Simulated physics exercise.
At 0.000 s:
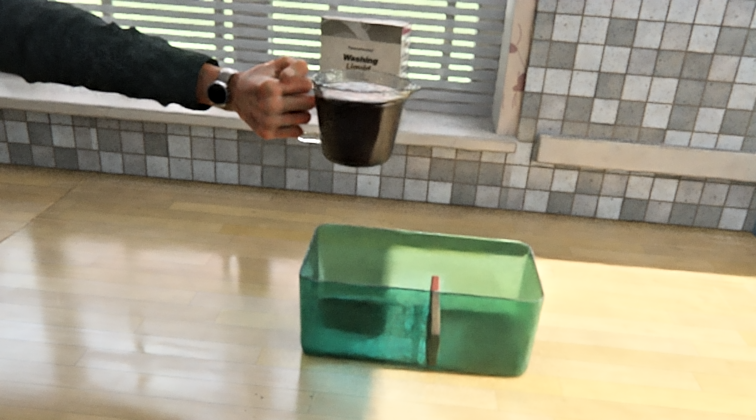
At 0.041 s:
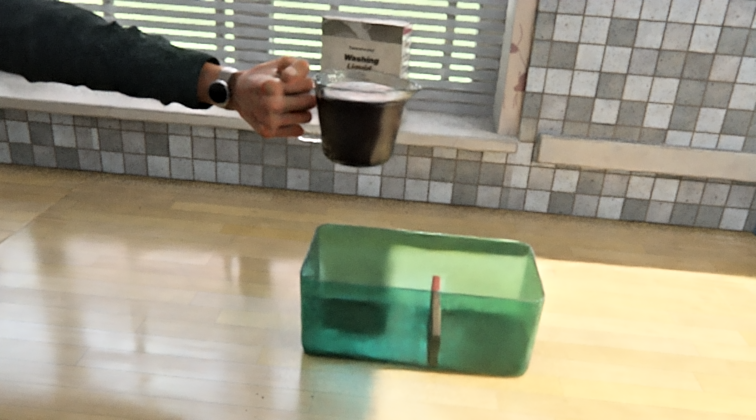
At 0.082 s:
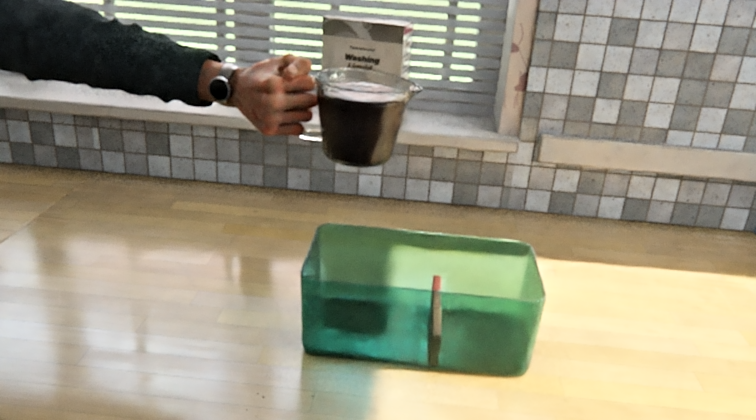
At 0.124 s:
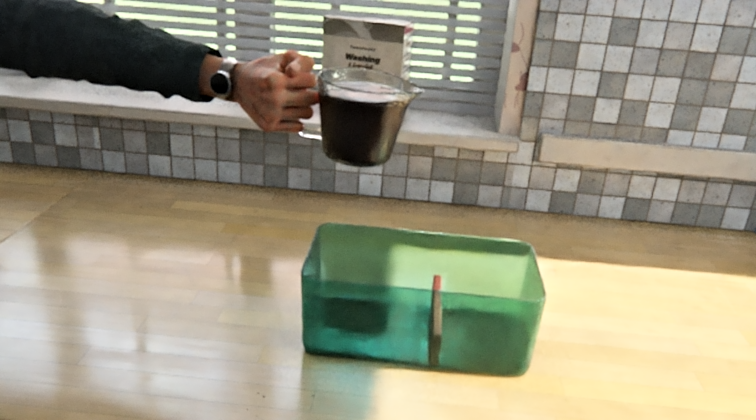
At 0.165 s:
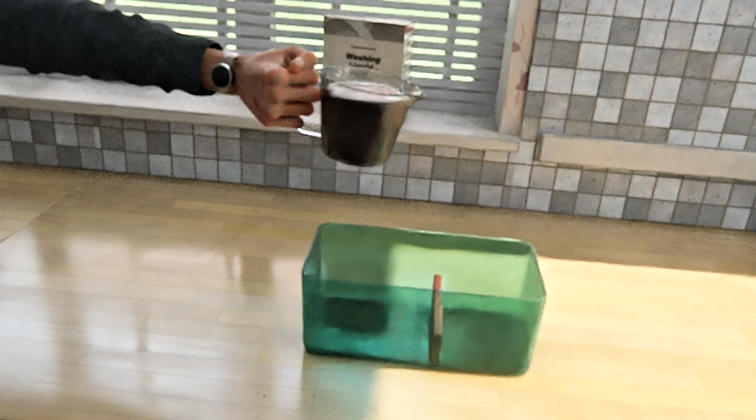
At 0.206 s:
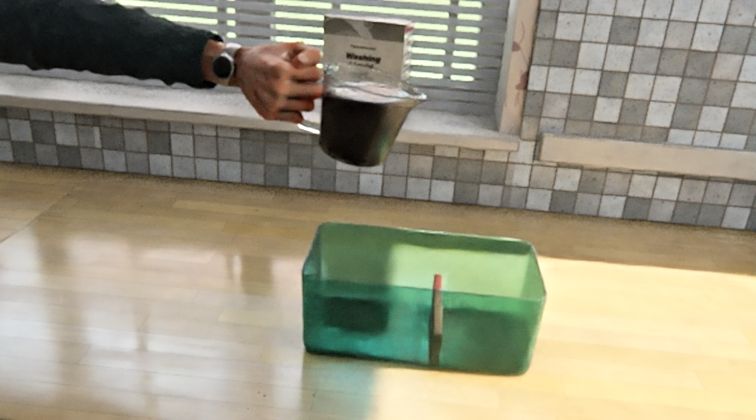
On a sunlit wooden worktop by a window sat a green see-through basin, while a hand in a dark sleeve held up a jug of dark liquid to its left and slowly tilted it slightly rightward.
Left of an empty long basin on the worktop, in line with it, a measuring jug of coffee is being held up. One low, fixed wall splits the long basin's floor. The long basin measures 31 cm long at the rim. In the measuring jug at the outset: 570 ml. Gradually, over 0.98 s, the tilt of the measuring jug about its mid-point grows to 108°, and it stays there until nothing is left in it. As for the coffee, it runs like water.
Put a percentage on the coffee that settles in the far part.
Roughly 73 per cent ends up there.
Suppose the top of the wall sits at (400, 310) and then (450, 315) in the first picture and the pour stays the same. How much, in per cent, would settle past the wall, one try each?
85 in a hundred, followed by 50 in a hundred.
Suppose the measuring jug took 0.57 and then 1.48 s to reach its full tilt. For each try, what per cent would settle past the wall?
Respectively 55 and 75 %.
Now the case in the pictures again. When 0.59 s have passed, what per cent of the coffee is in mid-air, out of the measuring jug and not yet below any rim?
My guess is roughly 28 %.
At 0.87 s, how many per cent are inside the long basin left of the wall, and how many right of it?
7 on the left and 62 on the right, roughly.
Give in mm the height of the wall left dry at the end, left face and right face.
Near 44 mm for the left and near 26 mm for the right.
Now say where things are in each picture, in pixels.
In the first picture, it leans 0°; its right rim is at (420, 87); the coffee meets the walls at (318, 88) and (405, 95); the long basin's rim runs from (309, 250) to (537, 271); the wall's top is at (436, 304).
In the second picture, it leans 0°; its right rim is at (421, 87); the coffee meets the walls at (320, 88) and (406, 95).
In the third picture, it leans 2°; its right rim is at (423, 89); the coffee meets the walls at (321, 87) and (407, 96).
In the fourth picture, it leans 4°; its right rim is at (424, 91); the coffee meets the walls at (322, 86) and (409, 96).
In the fifth picture, it leans 7°; its right rim is at (426, 94); the coffee meets the walls at (324, 87) and (412, 97).
In the sixth picture, it leans 11°; its right rim is at (428, 98); the coffee meets the walls at (327, 87) and (415, 98).
Then, 0.59 s in, the tilt is 71° and 64 per cent is still to pour, 0 is left of the wall and 6 right of it.
Then, 0.87 s in, the tilt is 105° and 9 per cent is still to pour, 7 is left of the wall and 63 right of it.
Then, 1.16 s in, the tilt is 108° and 0 per cent is still to pour, 26 is left of the wall and 72 right of it.
Then, 1.48 s in, the tilt is 108° and 0 per cent is still to pour, 25 is left of the wall and 73 right of it.
Finally, 25 per cent lies left of the wall, 73 right of it and 1 outside.
